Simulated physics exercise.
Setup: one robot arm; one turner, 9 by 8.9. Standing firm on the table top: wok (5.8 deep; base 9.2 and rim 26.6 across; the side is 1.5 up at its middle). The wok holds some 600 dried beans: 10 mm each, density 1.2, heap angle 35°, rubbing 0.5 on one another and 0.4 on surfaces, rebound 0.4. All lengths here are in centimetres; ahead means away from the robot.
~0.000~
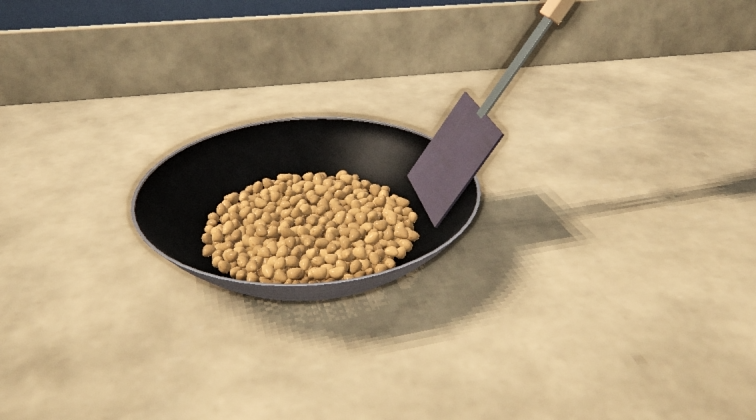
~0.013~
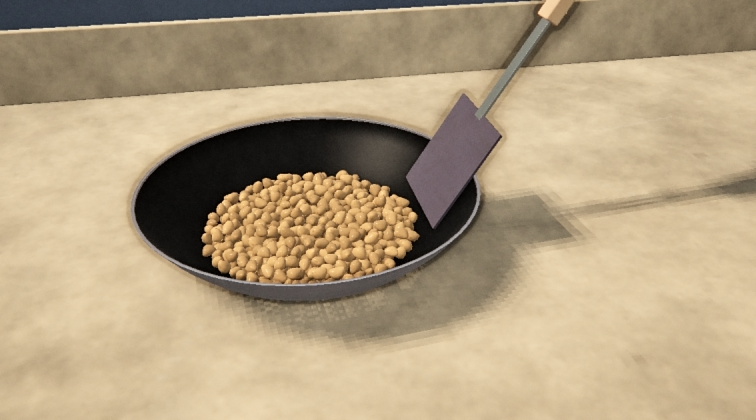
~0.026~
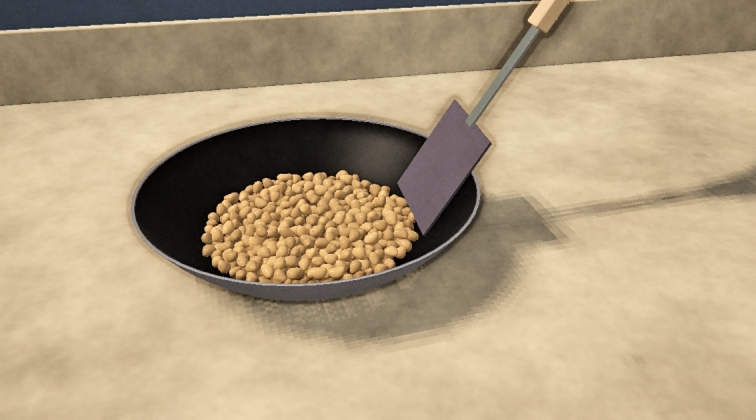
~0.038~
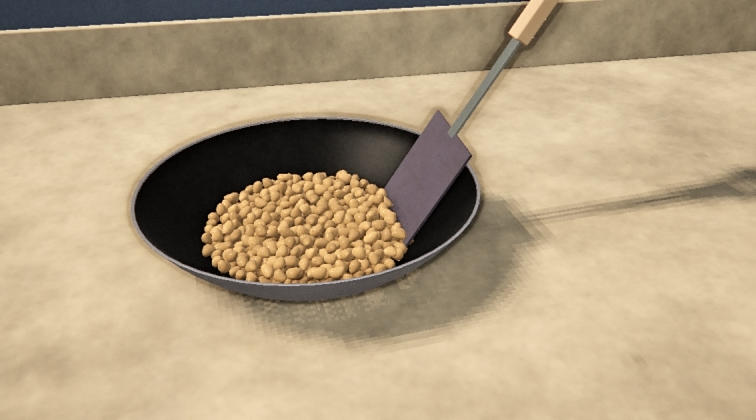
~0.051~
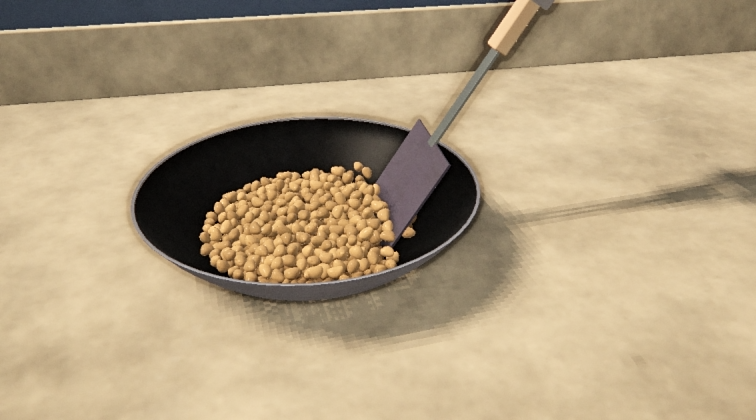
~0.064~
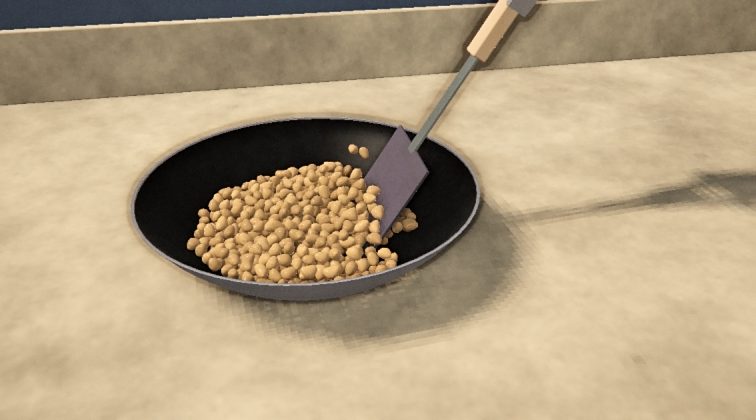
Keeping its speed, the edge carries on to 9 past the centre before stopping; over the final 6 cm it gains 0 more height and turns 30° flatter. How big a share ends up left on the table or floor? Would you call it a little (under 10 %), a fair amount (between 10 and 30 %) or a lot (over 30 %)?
A lot, over 30 %.
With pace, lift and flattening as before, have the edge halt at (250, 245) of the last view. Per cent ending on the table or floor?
Roughly 5 per cent.
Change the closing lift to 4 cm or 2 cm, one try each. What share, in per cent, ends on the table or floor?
40 and 45 per cent.
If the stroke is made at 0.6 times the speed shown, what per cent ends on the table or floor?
Something close to 30 per cent ends up on the table or floor.
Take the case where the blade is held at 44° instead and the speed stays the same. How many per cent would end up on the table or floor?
In that case, around 40 percent would end up on the table or floor.
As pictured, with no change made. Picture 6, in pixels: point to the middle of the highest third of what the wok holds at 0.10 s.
The top third sits at roughly (283, 211).
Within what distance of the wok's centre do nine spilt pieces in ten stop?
Around 35 centimetres.
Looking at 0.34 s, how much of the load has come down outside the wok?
About 15 per cent.
After 0.10 s, sloping 57°, highest piece 8 above the table; 603 in the wok.
After 0.13 s, sloping 50°, highest piece 10 above the table; 601 in the wok, 2 on the blade or in flight.
After 0.34 s, sloping 27°, highest piece 12 above the table; 358 in the wok, 103 on the table or floor, 142 on the blade or in flight.
After 1.39 s, sloping 27°, highest piece 7 above the table; 358 in the wok, 245 on the table or floor.
In the end, 358 in the wok, 245 on the table or floor. That is 41 % on the table or floor.
